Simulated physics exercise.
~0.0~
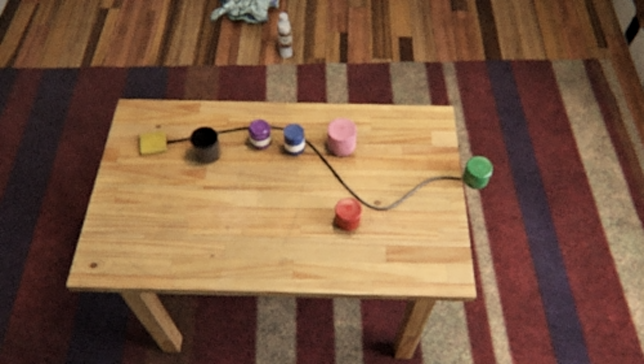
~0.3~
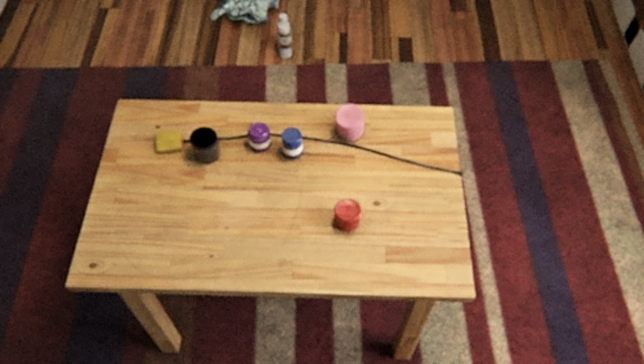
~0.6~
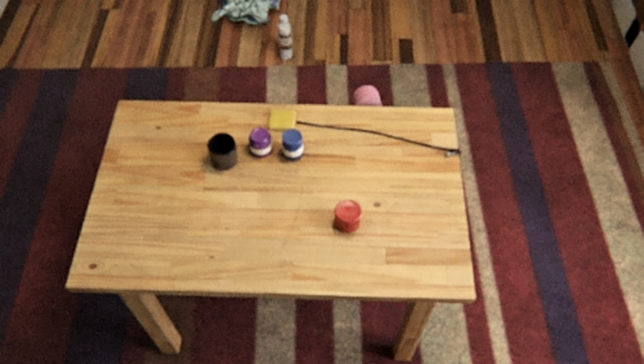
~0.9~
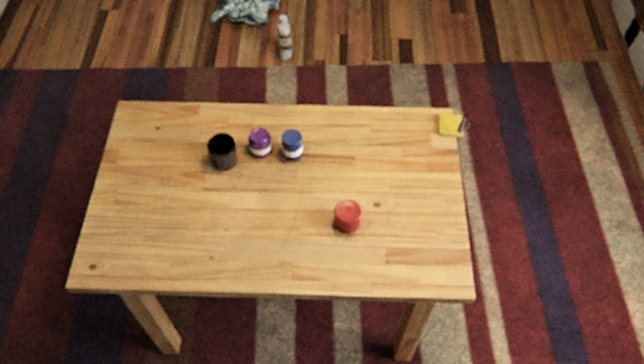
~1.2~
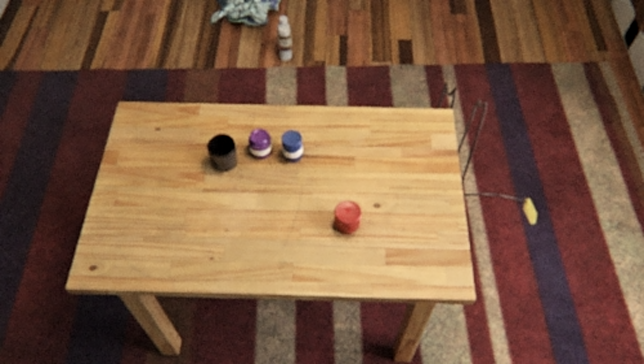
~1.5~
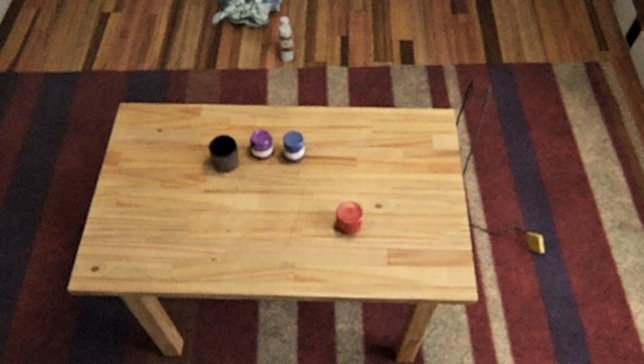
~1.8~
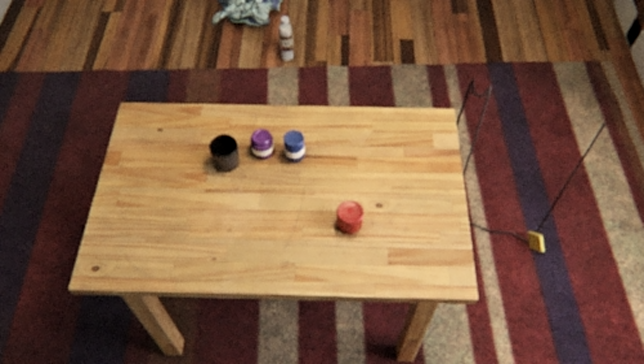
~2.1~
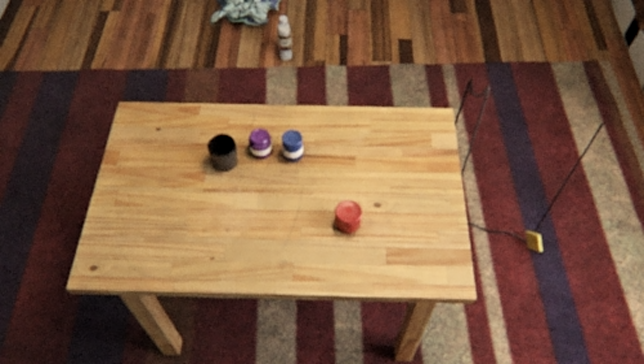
Green tub falling off a table's right edge, its cable sweeping a pink tub off the back and dragging a yellow block down after it.
